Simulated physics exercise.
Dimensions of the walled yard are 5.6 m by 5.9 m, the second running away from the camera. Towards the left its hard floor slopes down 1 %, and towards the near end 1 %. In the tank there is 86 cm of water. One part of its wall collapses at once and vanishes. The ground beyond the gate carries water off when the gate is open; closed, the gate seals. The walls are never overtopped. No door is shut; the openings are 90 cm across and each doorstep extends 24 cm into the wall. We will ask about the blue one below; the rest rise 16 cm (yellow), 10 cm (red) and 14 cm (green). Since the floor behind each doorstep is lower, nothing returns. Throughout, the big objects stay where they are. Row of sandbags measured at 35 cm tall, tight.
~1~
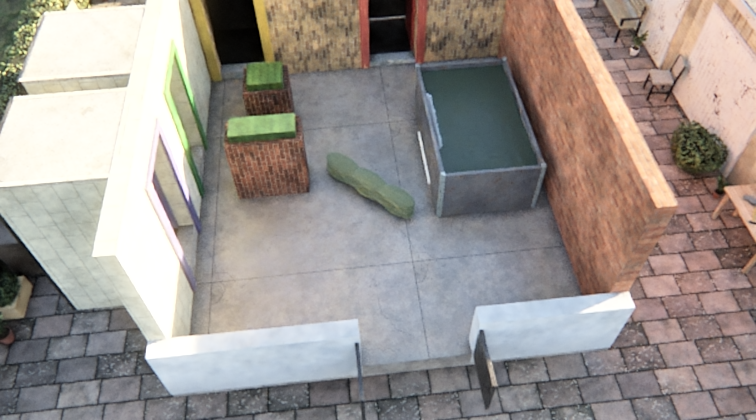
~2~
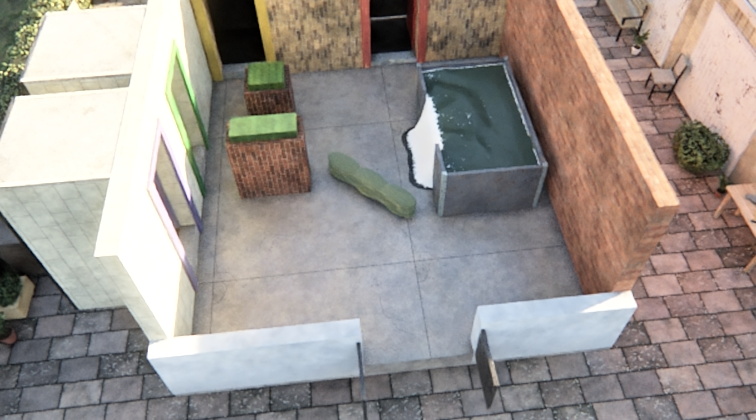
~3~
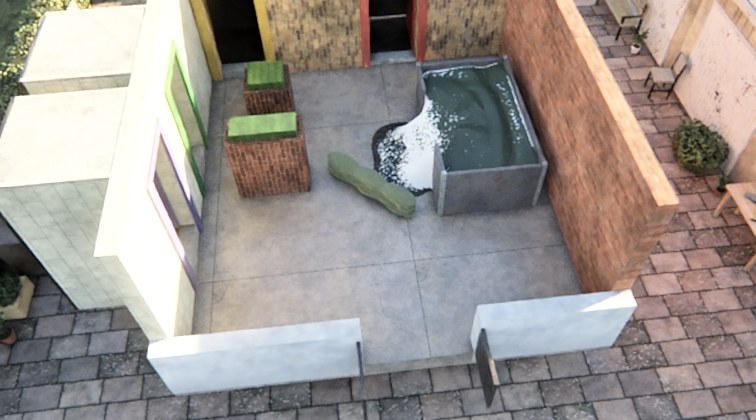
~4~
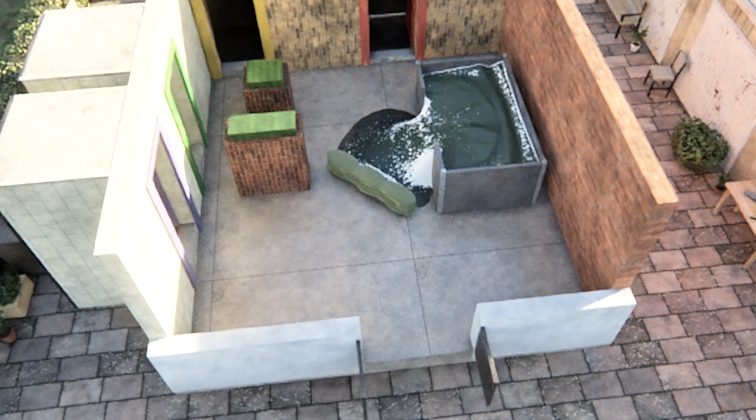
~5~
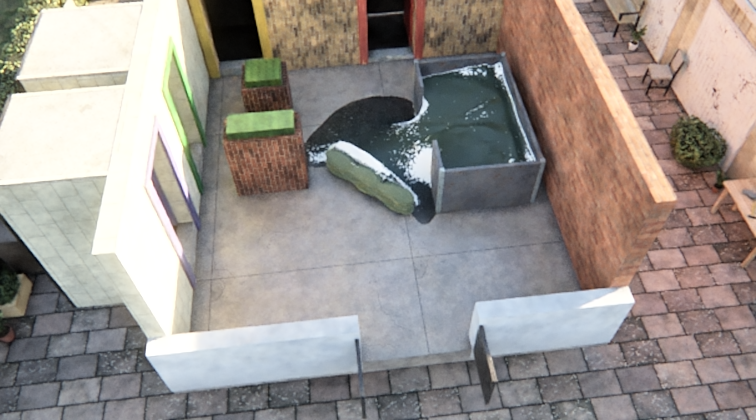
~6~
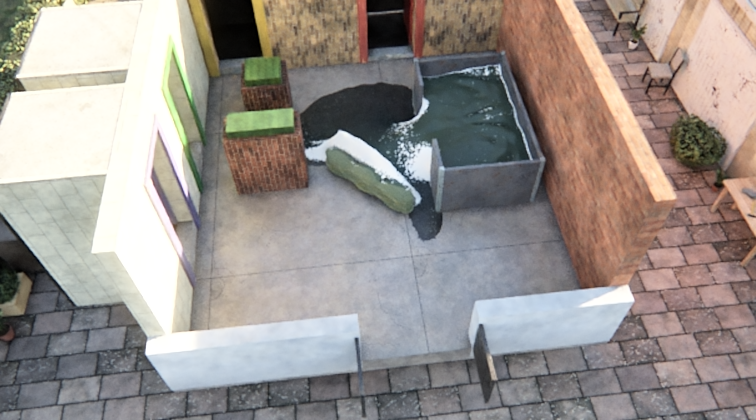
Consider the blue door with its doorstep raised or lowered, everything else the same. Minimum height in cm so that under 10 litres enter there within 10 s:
5.5 cm.
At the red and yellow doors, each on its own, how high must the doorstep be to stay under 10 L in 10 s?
About 6.5 cm at red and 23 cm at yellow.
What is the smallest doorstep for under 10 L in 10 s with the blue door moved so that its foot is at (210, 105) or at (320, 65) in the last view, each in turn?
Roughly 25 and 39 cm.
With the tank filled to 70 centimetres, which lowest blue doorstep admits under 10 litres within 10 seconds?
Roughly 4.5 centimetres.
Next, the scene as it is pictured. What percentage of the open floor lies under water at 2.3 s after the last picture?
Roughly 70 percent of the floor.
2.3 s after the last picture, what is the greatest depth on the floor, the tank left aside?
Up to some 34 cm.
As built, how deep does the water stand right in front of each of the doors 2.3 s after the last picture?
Depth (cm): Blue 3 / yellow 21 / red 6 / green 23.
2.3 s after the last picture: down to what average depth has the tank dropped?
Roughly 29 cm.
Then, 0.7 s after the last picture water covers 35 % of the floor, deepest (55 cm) near (376, 180); it has not reached the blue door.
Then, 2.3 s after the last picture water covers 70 % of the floor, deepest (34 cm) near (376, 180); 3 cm at the blue door, 0 litres in over its 25 cm doorstep.
Then, 9.3 s after the last picture water covers 95 % of the floor, deepest (15 cm) near (188, 364); 5 cm at the blue door, 0 litres in over its 25 cm doorstep.
At the blue door as built, the water peaked near 9 cm, 5.3 s after the last picture.
With a doorstep of 5 cm, 13 litres would have come in within the 10 s; with 6 cm, 7 litres. So under 10 litres takes about 5.5 cm.
